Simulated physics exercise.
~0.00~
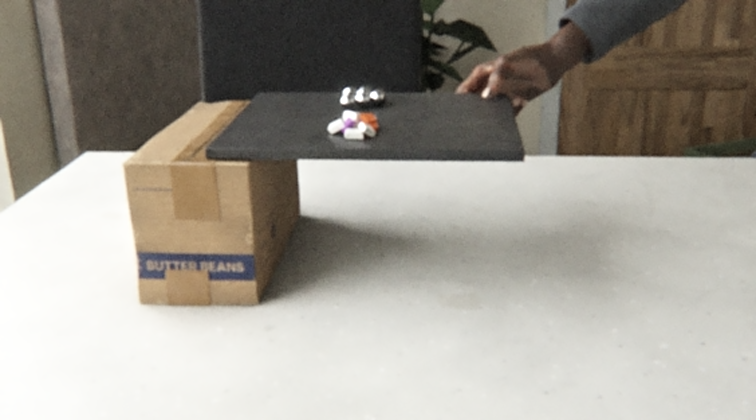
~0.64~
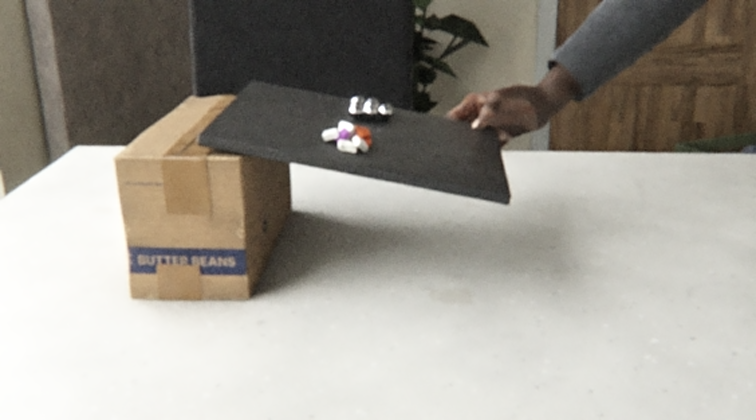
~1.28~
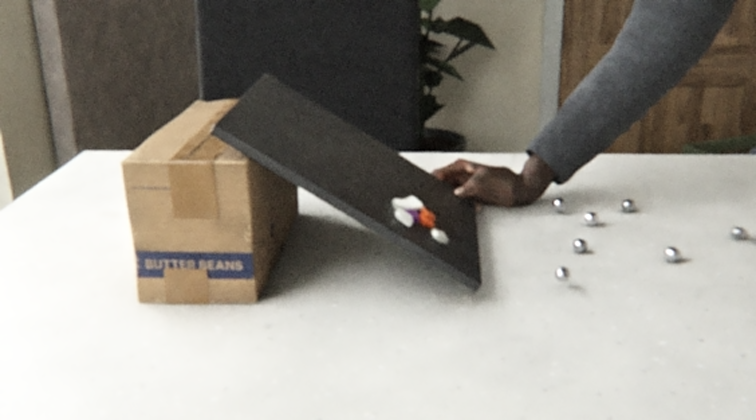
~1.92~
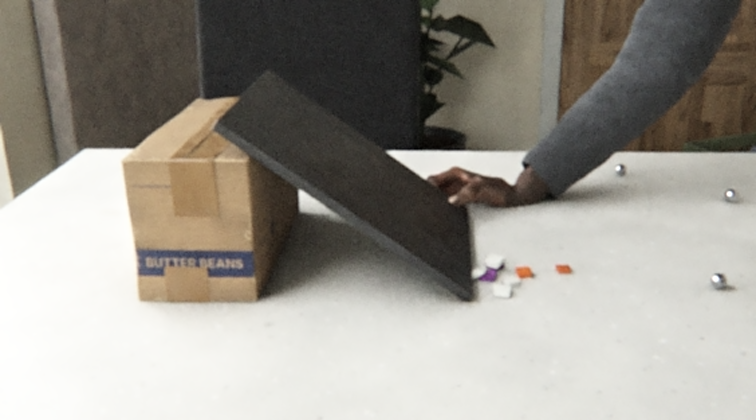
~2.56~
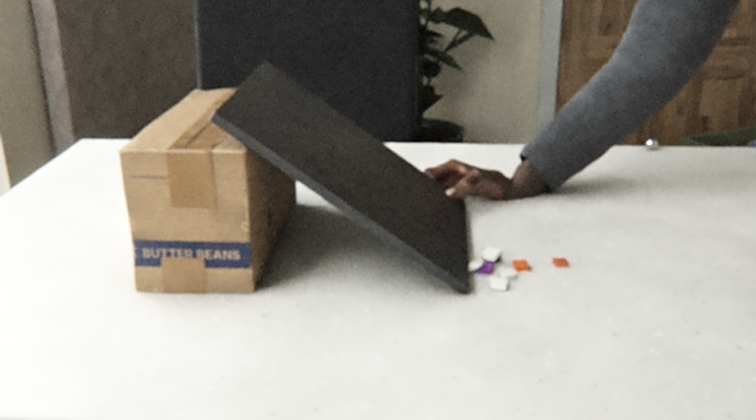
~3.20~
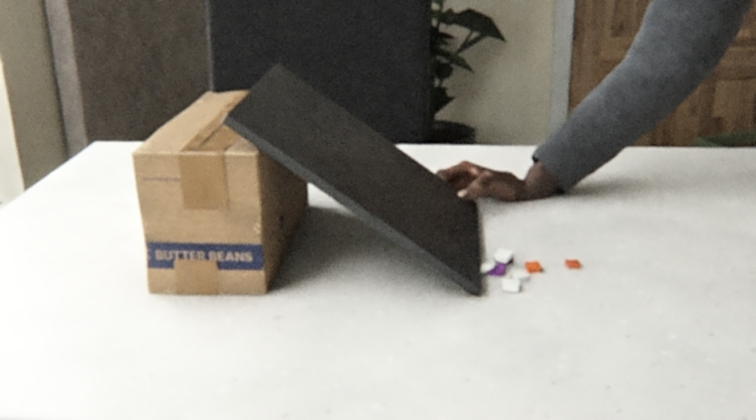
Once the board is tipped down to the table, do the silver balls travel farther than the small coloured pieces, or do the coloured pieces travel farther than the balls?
The silver balls travel farther, rolling away across the table and out of sight. The coloured pieces mostly stop near the foot of the board.
